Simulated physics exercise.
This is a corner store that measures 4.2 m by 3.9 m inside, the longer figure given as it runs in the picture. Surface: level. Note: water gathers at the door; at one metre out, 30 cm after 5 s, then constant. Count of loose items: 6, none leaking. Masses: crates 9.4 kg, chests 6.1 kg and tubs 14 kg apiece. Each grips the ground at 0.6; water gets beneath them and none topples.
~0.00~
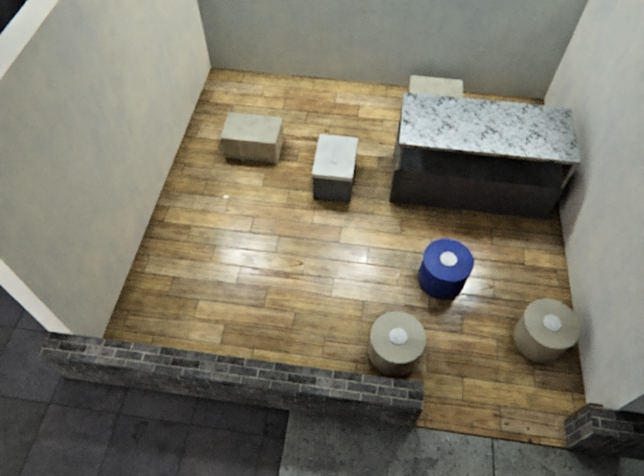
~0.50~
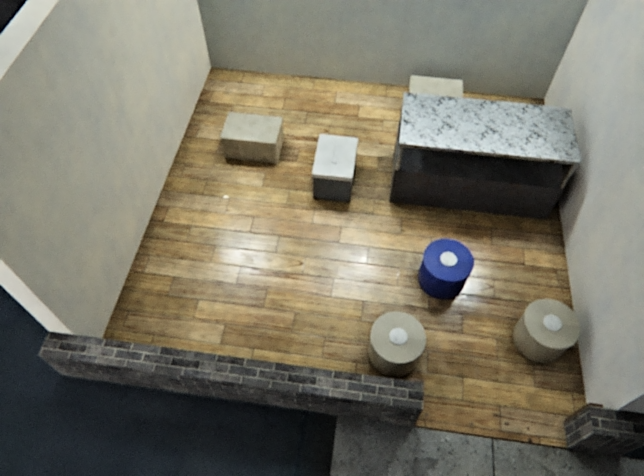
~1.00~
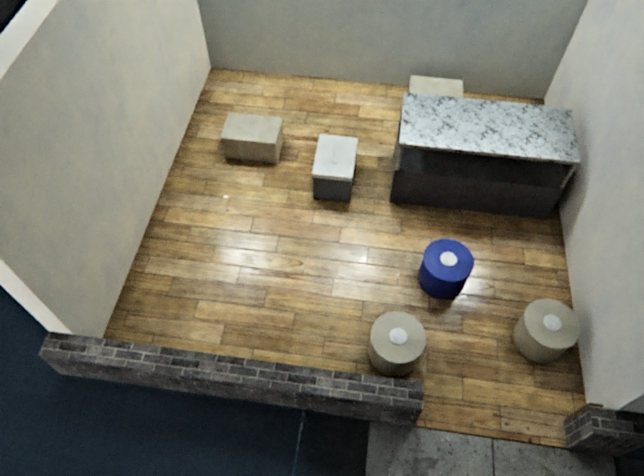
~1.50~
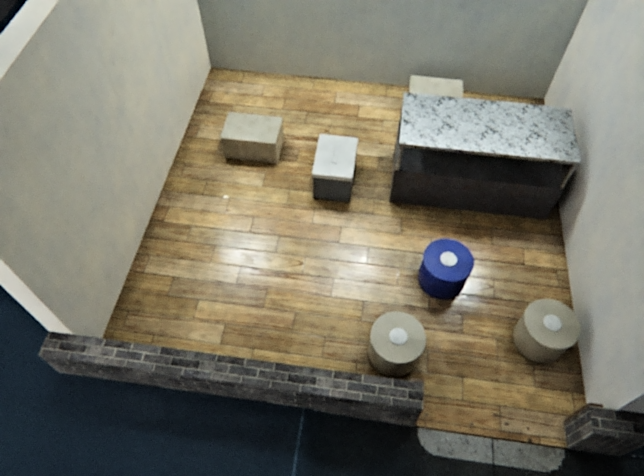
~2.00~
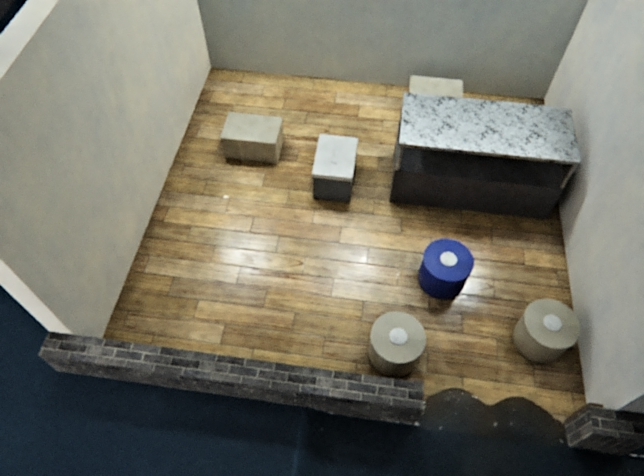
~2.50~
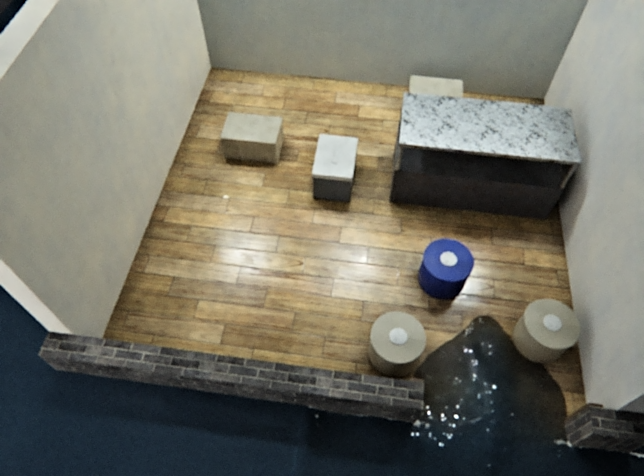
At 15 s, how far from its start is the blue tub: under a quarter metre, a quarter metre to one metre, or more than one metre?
Watching it, I'd expect a big movement overall.
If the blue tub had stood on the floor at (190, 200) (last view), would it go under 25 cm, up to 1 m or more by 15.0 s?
In that run it wanders far off.
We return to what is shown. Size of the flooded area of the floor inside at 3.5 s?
At that time the wet patch spans about 2.0 m2.
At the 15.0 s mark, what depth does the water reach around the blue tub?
Near 25 cm deep.
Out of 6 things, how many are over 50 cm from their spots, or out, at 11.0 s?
The count is 6.
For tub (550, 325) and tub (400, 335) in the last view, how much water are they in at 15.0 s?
About 23 and 13 cm.
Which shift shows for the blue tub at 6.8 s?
Roughly 200 centimetres by that point.
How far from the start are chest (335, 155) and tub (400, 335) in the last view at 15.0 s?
One is off by 140 cm, the other by 200 cm, in the order asked.
After 3.5 s the blue tub is near (448, 258), 0.0 m from its start, aground; 0 afloat.
After 6.8 s the blue tub is near (240, 175), 2.2 m from its start, aground; 1 afloat.
After 11.0 s the blue tub is near (331, 72), 2.7 m from its start, afloat; 6 afloat.
After 15.0 s the blue tub is near (458, 110), 1.8 m from its start, afloat; 6 afloat.
